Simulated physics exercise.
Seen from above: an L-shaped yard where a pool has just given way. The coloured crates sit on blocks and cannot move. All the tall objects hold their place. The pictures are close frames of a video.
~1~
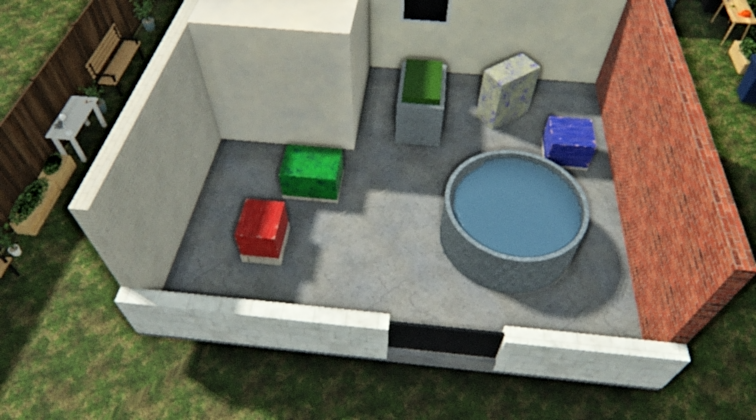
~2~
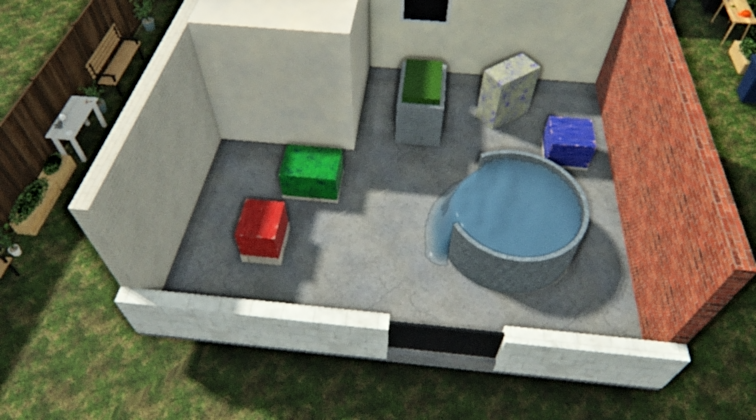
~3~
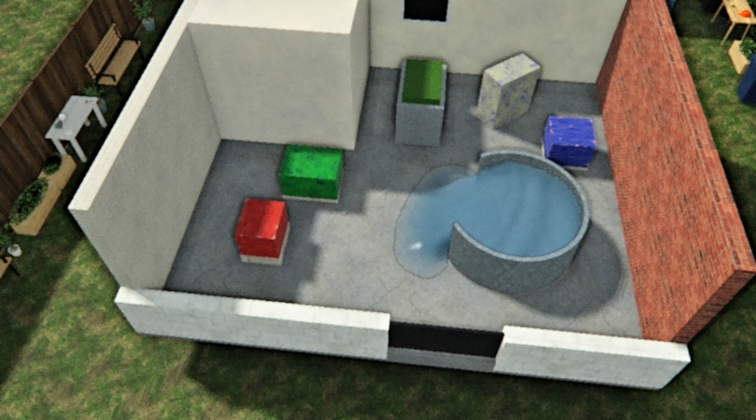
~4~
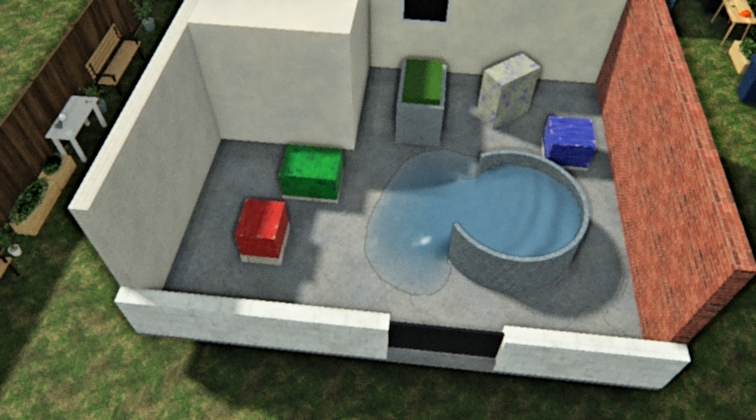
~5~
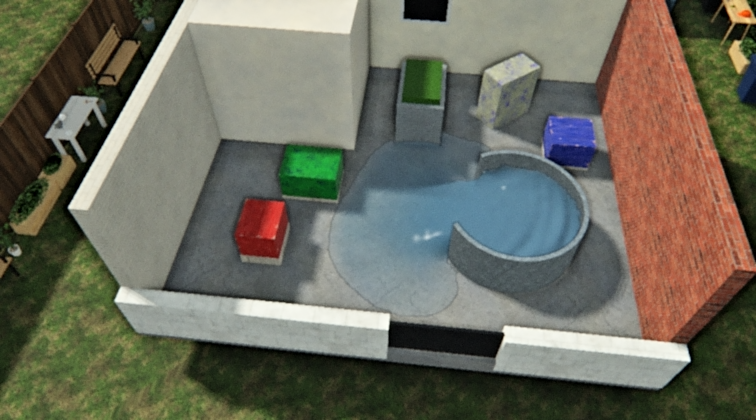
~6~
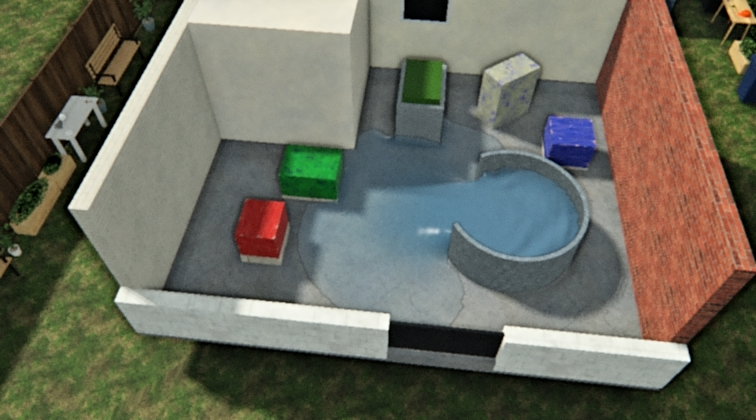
In this clip, seen from above, a round pool of still water opens on its left side in a walled yard, and water pours out, spreading left across the paving toward the green and red blocks, which stay still.
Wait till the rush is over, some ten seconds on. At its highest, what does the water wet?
The red crate gets wet; the green crate gets wet; the blue crate gets wet.
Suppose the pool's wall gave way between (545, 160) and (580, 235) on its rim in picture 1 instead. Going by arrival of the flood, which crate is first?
I say the blue one.
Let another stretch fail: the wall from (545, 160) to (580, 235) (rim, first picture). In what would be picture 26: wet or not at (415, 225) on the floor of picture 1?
Verdict: Free of water.
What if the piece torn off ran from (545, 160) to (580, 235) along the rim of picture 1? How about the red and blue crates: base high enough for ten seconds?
Then: The red crate remains dry; the blue crate ends up wet.
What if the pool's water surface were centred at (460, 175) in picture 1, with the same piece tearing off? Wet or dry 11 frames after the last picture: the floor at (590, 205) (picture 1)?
Answer: Clear.
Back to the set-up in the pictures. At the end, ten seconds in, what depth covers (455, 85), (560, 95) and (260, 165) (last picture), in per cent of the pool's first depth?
Roughly 6, 10 and 6 per cent, in turn.
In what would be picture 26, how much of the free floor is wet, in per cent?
I make it 65 per cent.
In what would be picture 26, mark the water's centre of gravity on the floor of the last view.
Close to (356, 198).
A moment on, water covers 45 % of the floor; the red crate water round its plinth, the green crate water round its plinth, the blue crate not reached.
Next, water covers 55 % of the floor; the red crate water round its plinth, the green crate water round its plinth, the blue crate water round its plinth.
Then, water covers 65 % of the floor; the red crate water round its plinth, the green crate water round its plinth, the blue crate water round its plinth.
Later, water covers 95 % of the floor; the red crate water round its plinth, the green crate water round its plinth, the blue crate water round its plinth.
In the end, water covers 100 % of the floor; the red crate was topped, the green crate was topped, the blue crate was topped.
